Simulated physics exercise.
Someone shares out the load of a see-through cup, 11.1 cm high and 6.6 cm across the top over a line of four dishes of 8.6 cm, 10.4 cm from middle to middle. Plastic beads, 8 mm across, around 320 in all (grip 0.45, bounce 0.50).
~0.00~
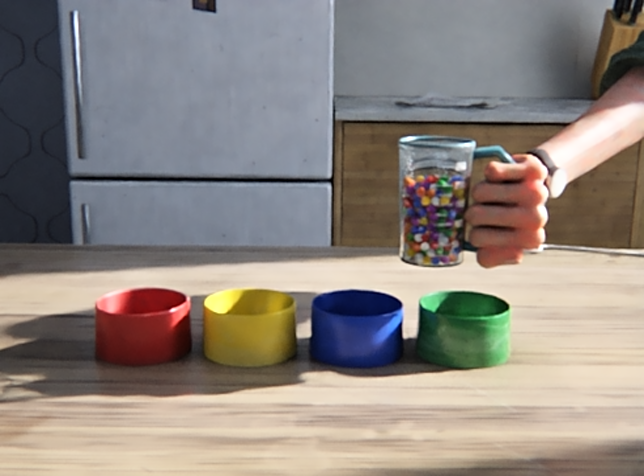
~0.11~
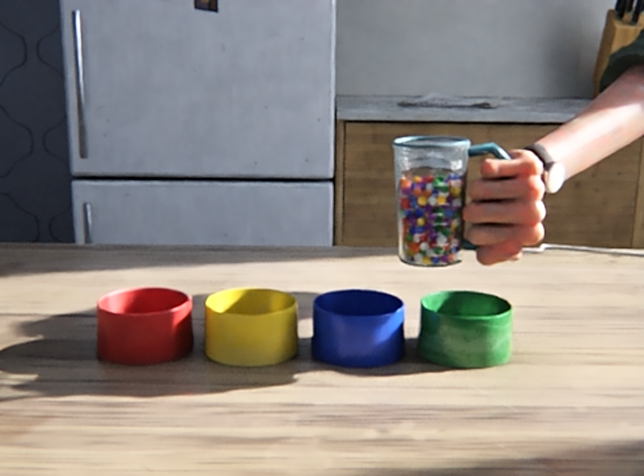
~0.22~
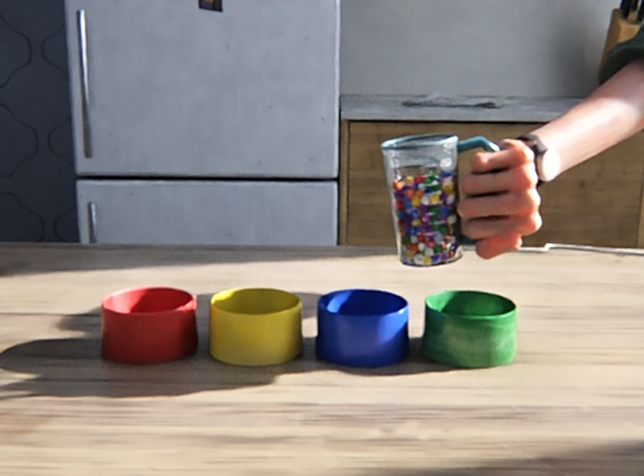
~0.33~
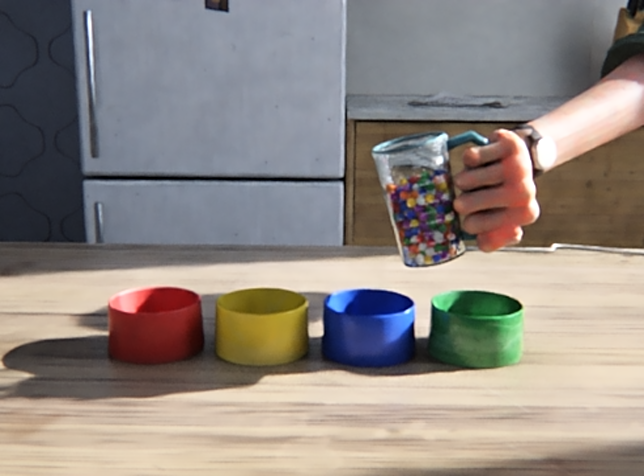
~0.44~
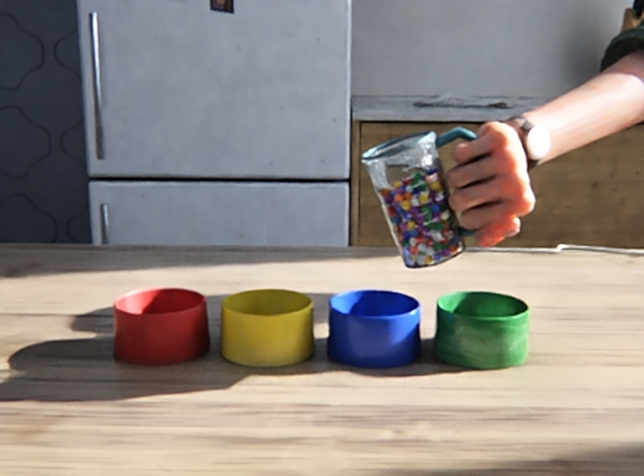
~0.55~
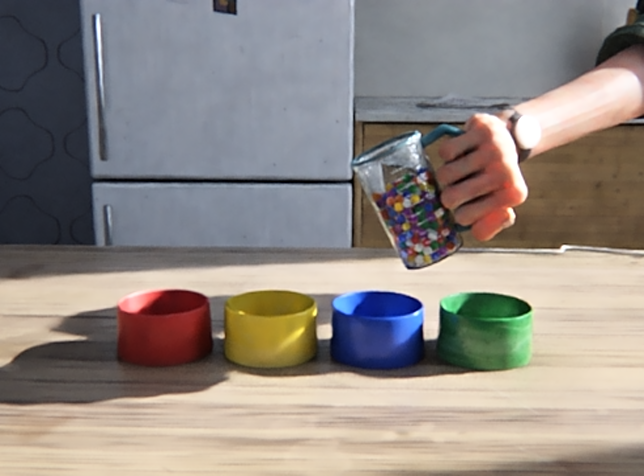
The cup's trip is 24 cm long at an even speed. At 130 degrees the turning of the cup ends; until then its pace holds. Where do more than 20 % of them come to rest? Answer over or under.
Red dish: Over; blue dish: Under; green dish: Under; yellow dish: Under; on the counter: Under.
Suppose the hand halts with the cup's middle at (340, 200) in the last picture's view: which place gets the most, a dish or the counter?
Most goes to: Yellow.
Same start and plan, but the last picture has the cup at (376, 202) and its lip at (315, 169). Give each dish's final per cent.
Red 70, blue 0, green 0, yellow 0.
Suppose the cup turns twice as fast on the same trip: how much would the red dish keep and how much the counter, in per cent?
Then: Red 0, counter 0.
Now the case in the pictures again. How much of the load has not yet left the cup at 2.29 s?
Roughly 45 per cent.
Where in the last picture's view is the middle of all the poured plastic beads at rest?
Around (162, 323).
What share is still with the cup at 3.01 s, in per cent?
Some 0 per cent of the load.
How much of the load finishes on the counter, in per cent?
About 0 per cent.
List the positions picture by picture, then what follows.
In the first frame, cup at (434, 202), tilt 0 degrees, lip at (401, 142), moved 0.0 cm; middle of the pieces at (435, 219); green dish at (465, 304); blue dish at (357, 303); yellow dish at (250, 302); red dish at (142, 301).
In the second frame, cup at (431, 201), tilt 3 degrees, lip at (395, 143), moved 0.4 cm; middle of the pieces at (433, 219).
In the third frame, cup at (425, 201), tilt 9 degrees, lip at (383, 147), moved 1.4 cm; middle of the pieces at (429, 218).
In the fourth frame, cup at (421, 200), tilt 14 degrees, lip at (373, 151), moved 2.3 cm; middle of the pieces at (427, 217).
In the fifth frame, cup at (416, 201), tilt 20 degrees, lip at (363, 158), moved 3.3 cm; middle of the pieces at (424, 217).
In the sixth frame, cup at (409, 202), tilt 26 degrees, lip at (352, 164), moved 4.2 cm; middle of the pieces at (419, 217); green dish at (486, 306); blue dish at (378, 305); yellow dish at (271, 303); red dish at (164, 302). Its pace works out near 55 degrees a second; the hand travels 9 cm a second.
Then, at 1.59 s, tilt 83 degrees; cup holds 100 %.
After 2.29 s, tilt 120 degrees; cup holds 45 %, red 50 %.
After 3.01 s, tilt 130 degrees; cup holds 0 %, red 100 %.
By 3.3 s all is still; red 100 %, blue 0 %, green 0 %, yellow 0 %, counter 0 %.
